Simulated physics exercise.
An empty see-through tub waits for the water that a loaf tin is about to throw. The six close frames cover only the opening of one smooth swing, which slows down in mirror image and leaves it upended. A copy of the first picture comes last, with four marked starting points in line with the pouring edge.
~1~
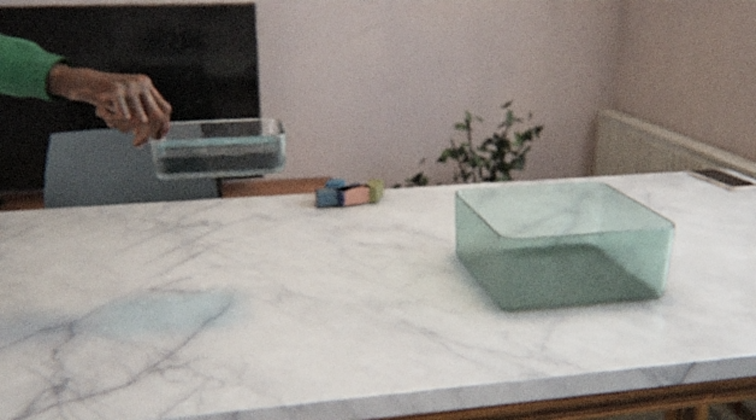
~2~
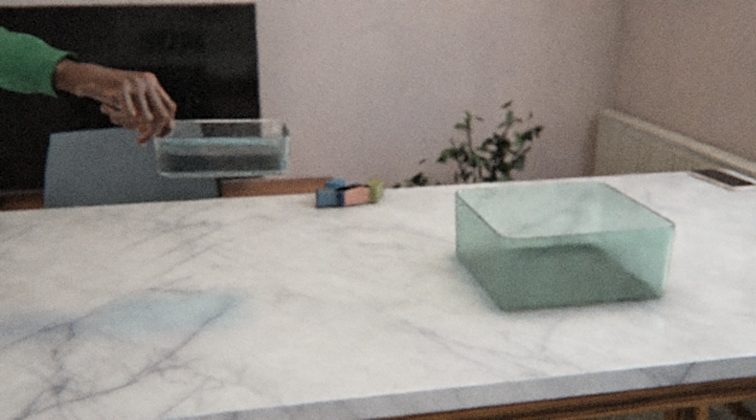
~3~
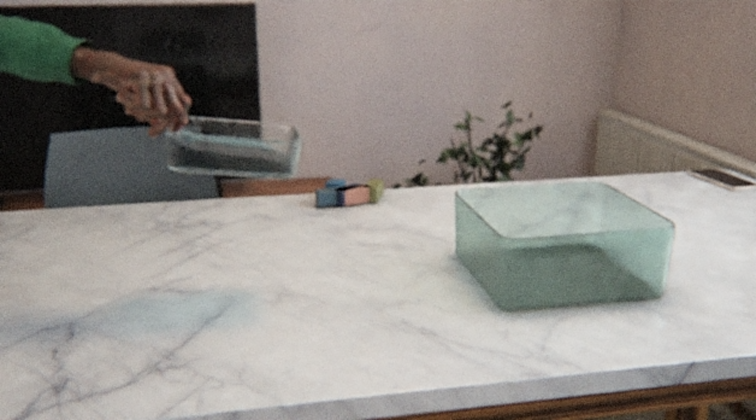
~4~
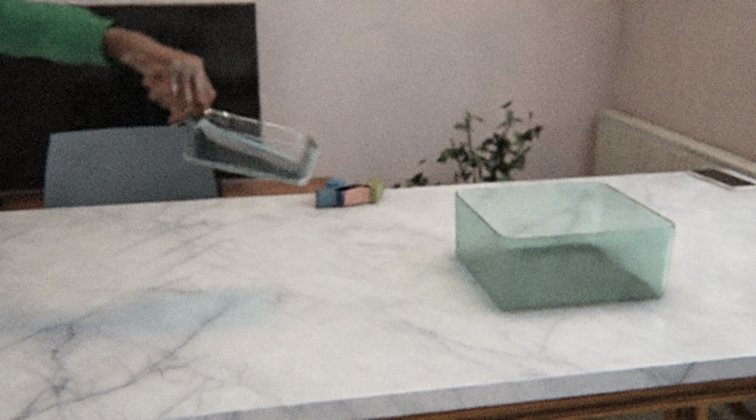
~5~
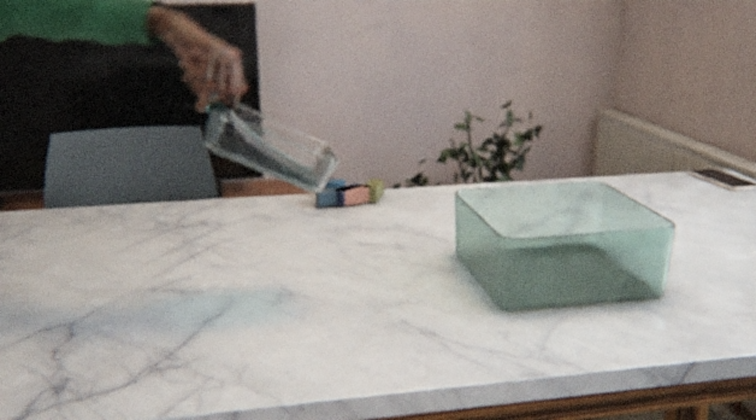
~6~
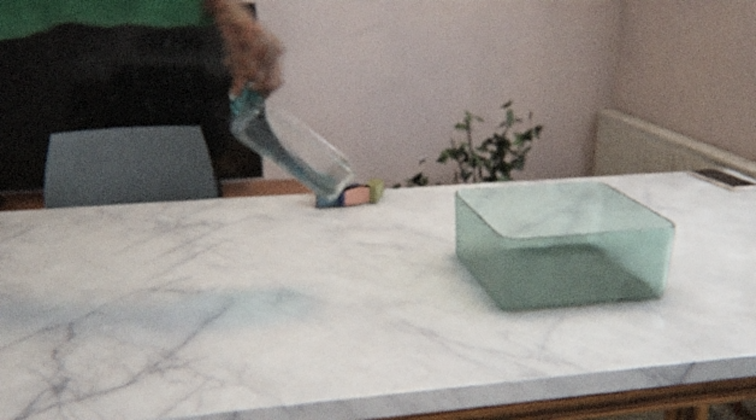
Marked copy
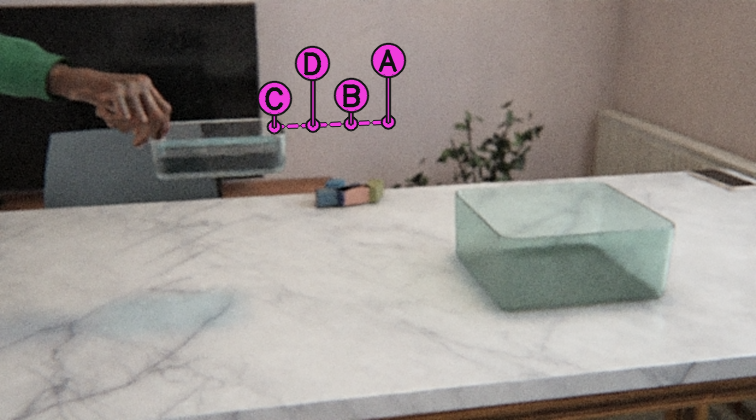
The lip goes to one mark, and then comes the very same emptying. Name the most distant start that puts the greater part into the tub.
B will do.
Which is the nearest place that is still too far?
D it is.
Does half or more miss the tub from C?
Yes.
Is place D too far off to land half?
Yes.
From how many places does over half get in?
Two of them.
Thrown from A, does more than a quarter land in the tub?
Yes, clearly.
In magenta, A at (388, 122); B at (351, 123); C at (274, 126); D at (312, 125).
With A, about 81 % lands in the tub, 9 % falls short and 10 % goes beside or beyond.
With B, about 68 % lands in the tub, 26 % falls short and 6 % goes beside or beyond.
With C, about 0 % lands in the tub, 98 % falls short.
With D, about 18 % lands in the tub, 80 % falls short.
